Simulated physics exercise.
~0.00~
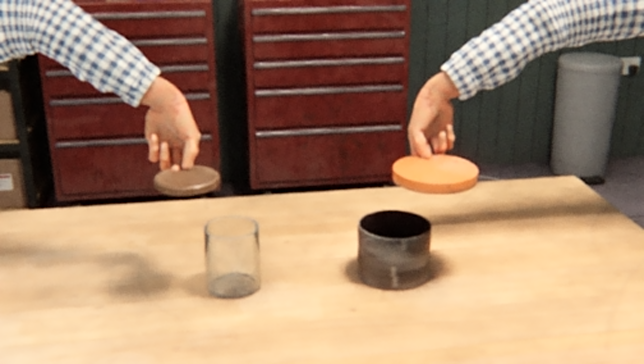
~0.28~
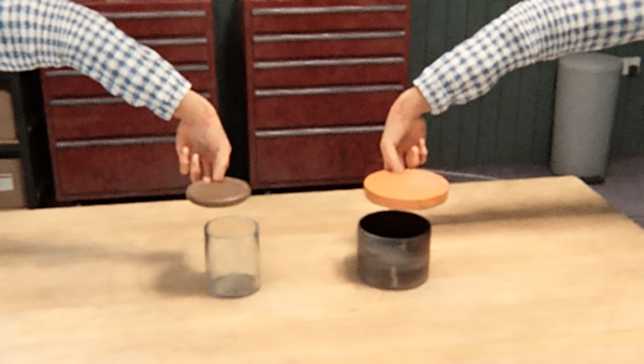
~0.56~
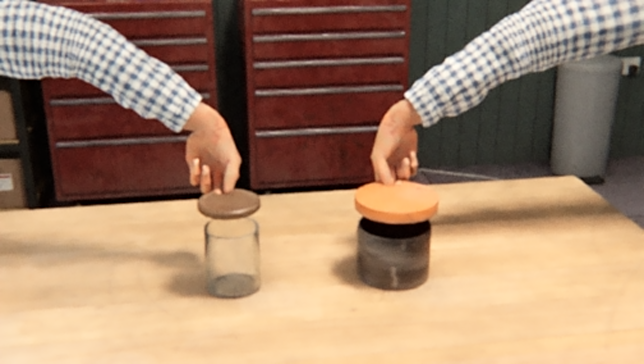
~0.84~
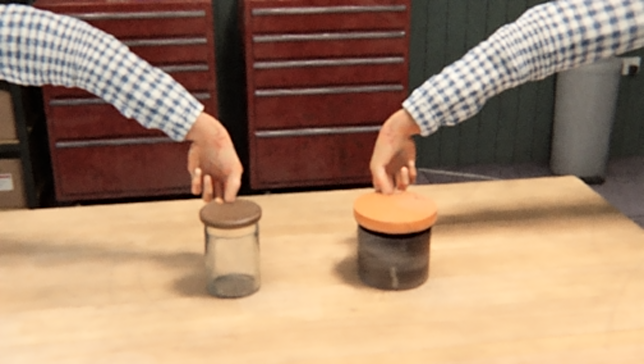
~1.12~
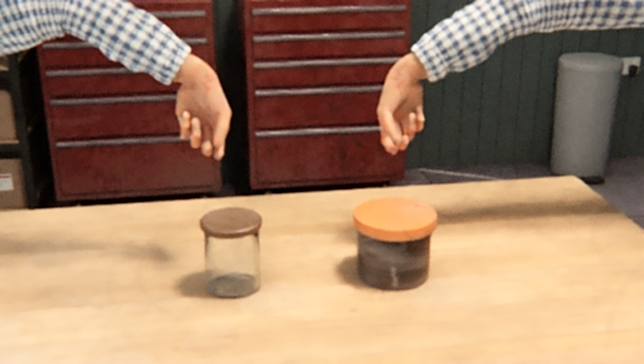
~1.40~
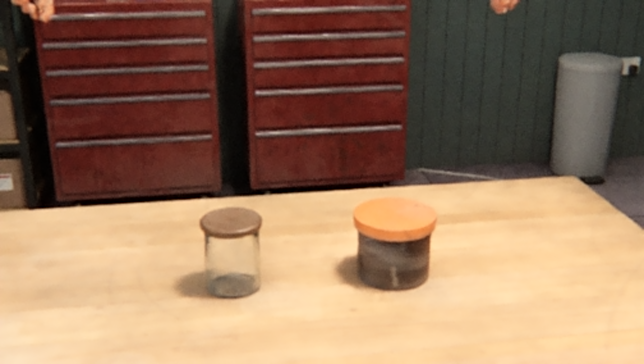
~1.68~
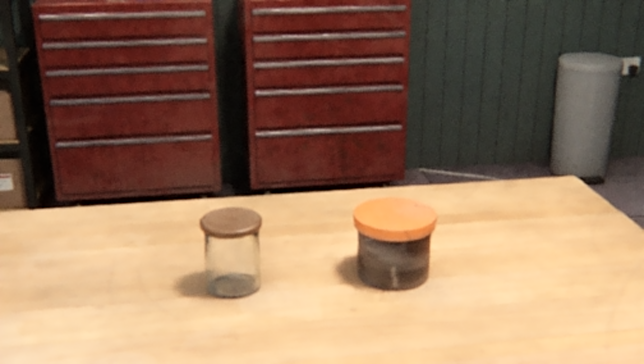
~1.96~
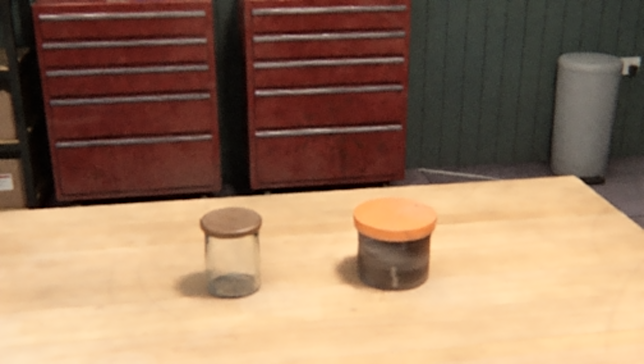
Two hands lowered a brown lid onto a clear glass on the left and an orange disc onto a dark cup on the right, then let go and drew away, leaving both openings covered on the wooden table.
